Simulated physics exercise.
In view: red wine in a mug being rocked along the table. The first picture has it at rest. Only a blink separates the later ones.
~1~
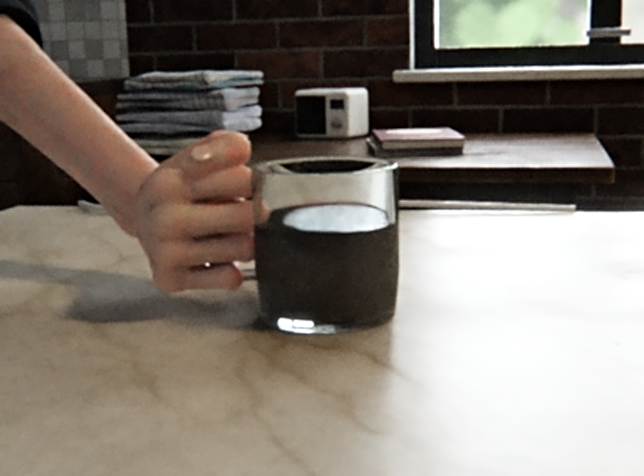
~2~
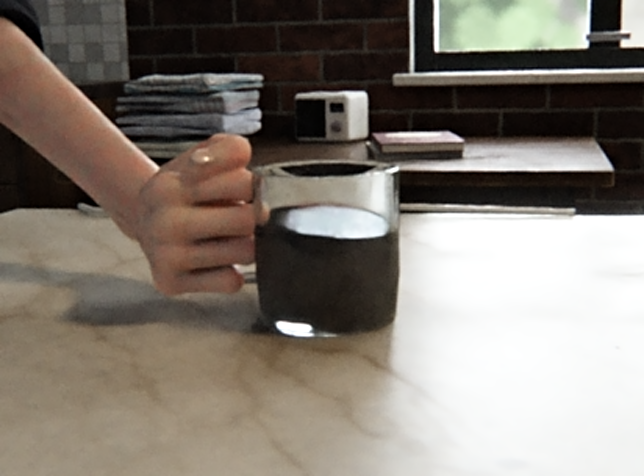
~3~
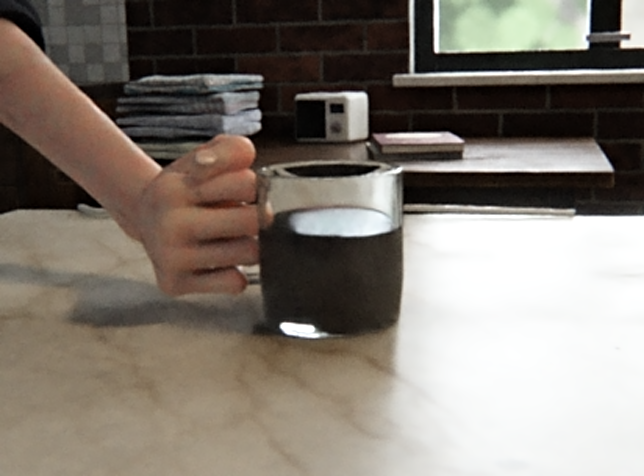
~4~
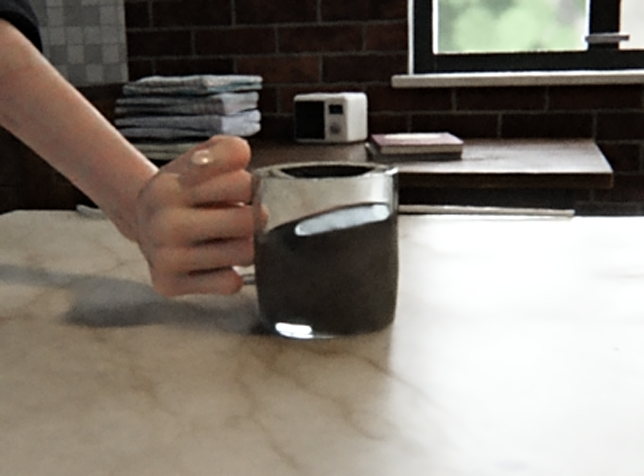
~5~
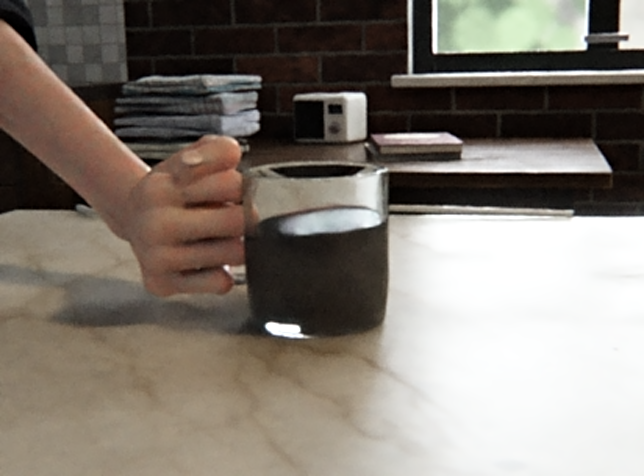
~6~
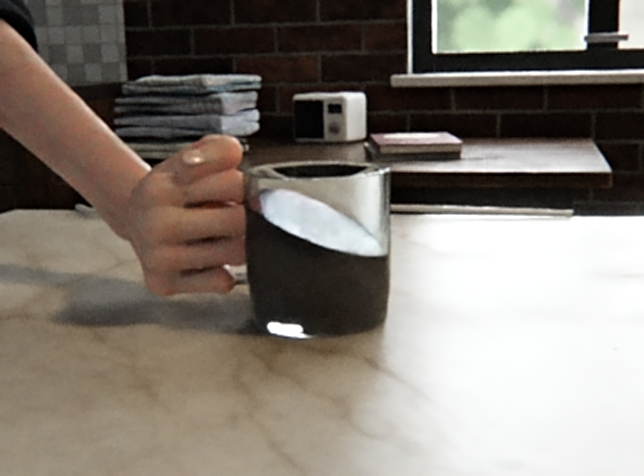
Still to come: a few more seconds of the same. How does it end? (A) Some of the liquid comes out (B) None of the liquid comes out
Some of the liquid comes out (A).
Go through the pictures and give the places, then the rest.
In the first picture, mug (326, 235) about two thirds full; at rest.
In the second picture, mug about two thirds full, surface at (327, 226); surface a little higher on the left.
In the third picture, mug (331, 240) about two thirds full; surface about level.
In the fourth picture, mug about two thirds full, surface at (326, 227); surface clearly higher on the right.
In the fifth picture, mug (316, 240) about two thirds full; surface a little higher on the right.
In the sixth picture, mug about two thirds full, surface at (317, 227); surface much higher on the left.
Soon after, the highest wave so far comes most of the way to the rim.
Later, the highest wave so far goes over the rim.
In the end, the highest wave so far goes over the rim; some is on the top.
